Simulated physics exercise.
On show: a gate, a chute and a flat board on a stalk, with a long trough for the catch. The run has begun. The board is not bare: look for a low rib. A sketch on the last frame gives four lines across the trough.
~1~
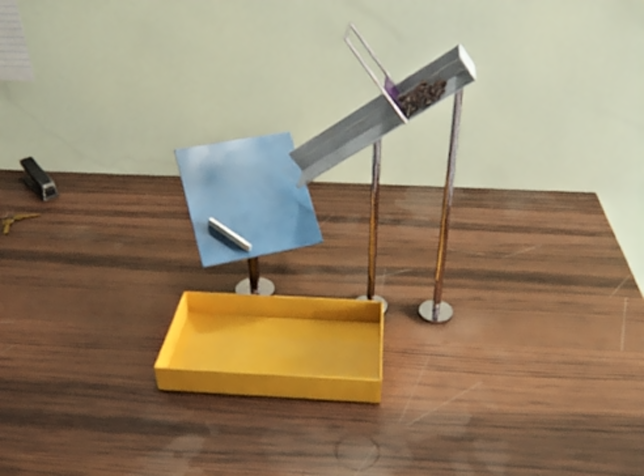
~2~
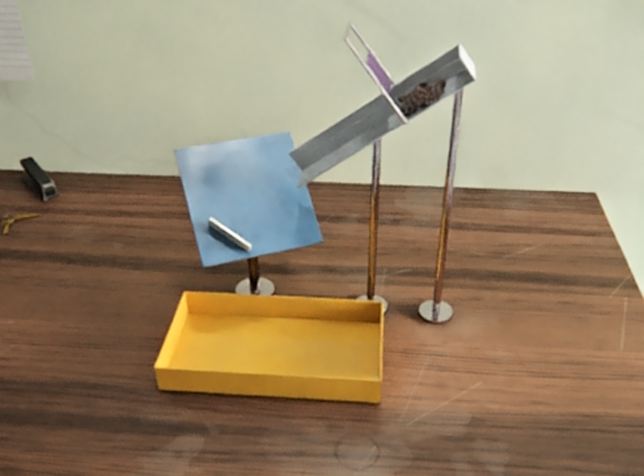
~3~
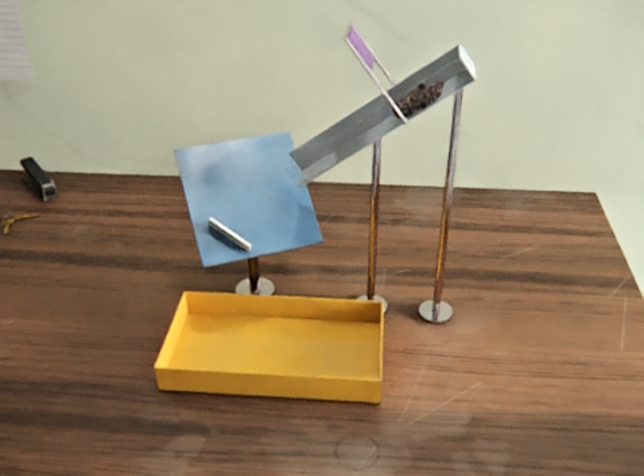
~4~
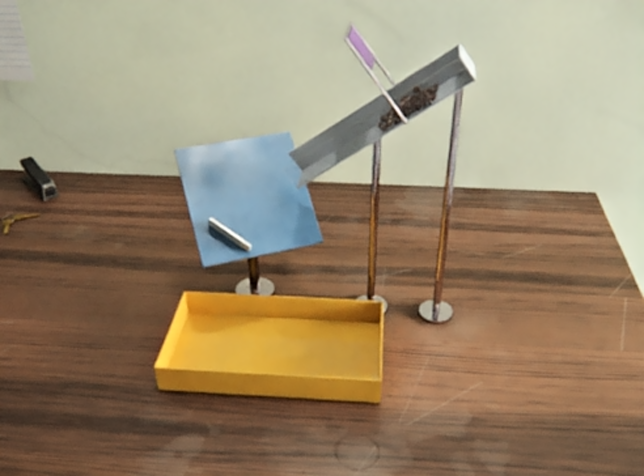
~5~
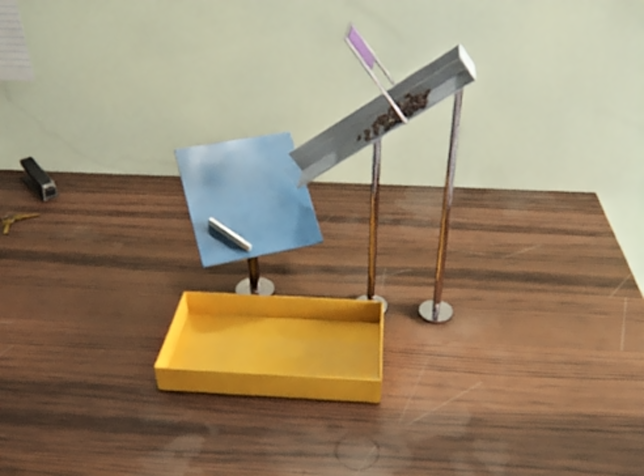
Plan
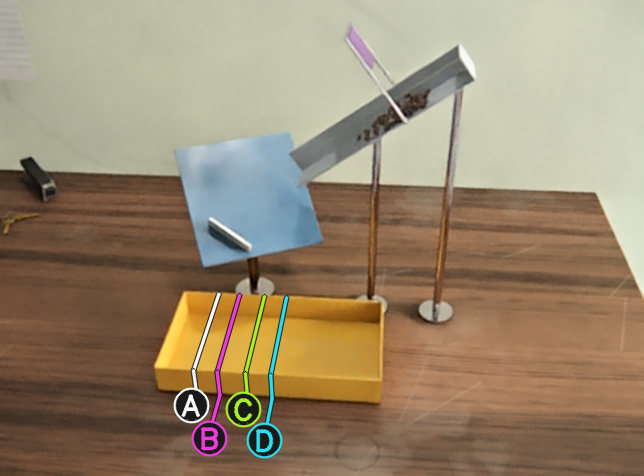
On a wooden table, a purple gate lifted at the upper part of a sloping grey chute, and the small dark brown pieces behind it began sliding down leftward, spreading out a little.
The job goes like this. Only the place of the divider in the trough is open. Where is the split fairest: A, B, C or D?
Choose D.
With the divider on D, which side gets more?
Left.
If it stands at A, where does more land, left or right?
More lands on the right.
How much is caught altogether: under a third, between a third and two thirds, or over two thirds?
It is over two thirds.
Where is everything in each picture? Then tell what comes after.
In the first picture, load behind the gate near (420, 100), flat chocolate drops; lip of the chute near (300, 180), sloping fairly steeply.
In the second picture, middle of the board near (249, 196), tilted fairly steeply; middle of its low edge near (265, 254); of its high edge near (233, 140).
In the third picture, front corners of the trough near (155, 367) and (381, 380), empty; front of the load near (395, 111).
In the fourth picture, middle of the load near (408, 108); its front near (380, 125), close to a quarter of the way to the lip; rib from (210, 218) to (251, 246).
In the fifth picture, middle of the load near (399, 115); its front near (359, 138), close to a third of the way to the lip.
On the marked copy, line A crosses the front rim at (193, 369); line B crosses the front rim at (217, 371); line C crosses the front rim at (245, 372); line D crosses the front rim at (270, 374).
If A is chosen, of what is caught, none at all on the left of the divider, the whole lot on the right.
If B is chosen, of what is caught, none at all on the left of the divider, the whole lot on the right.
If C is chosen, of what is caught, none at all on the left of the divider, the whole lot on the right.
If D is chosen, of what is caught, close to two thirds on the left of the divider, close to a third on the right.
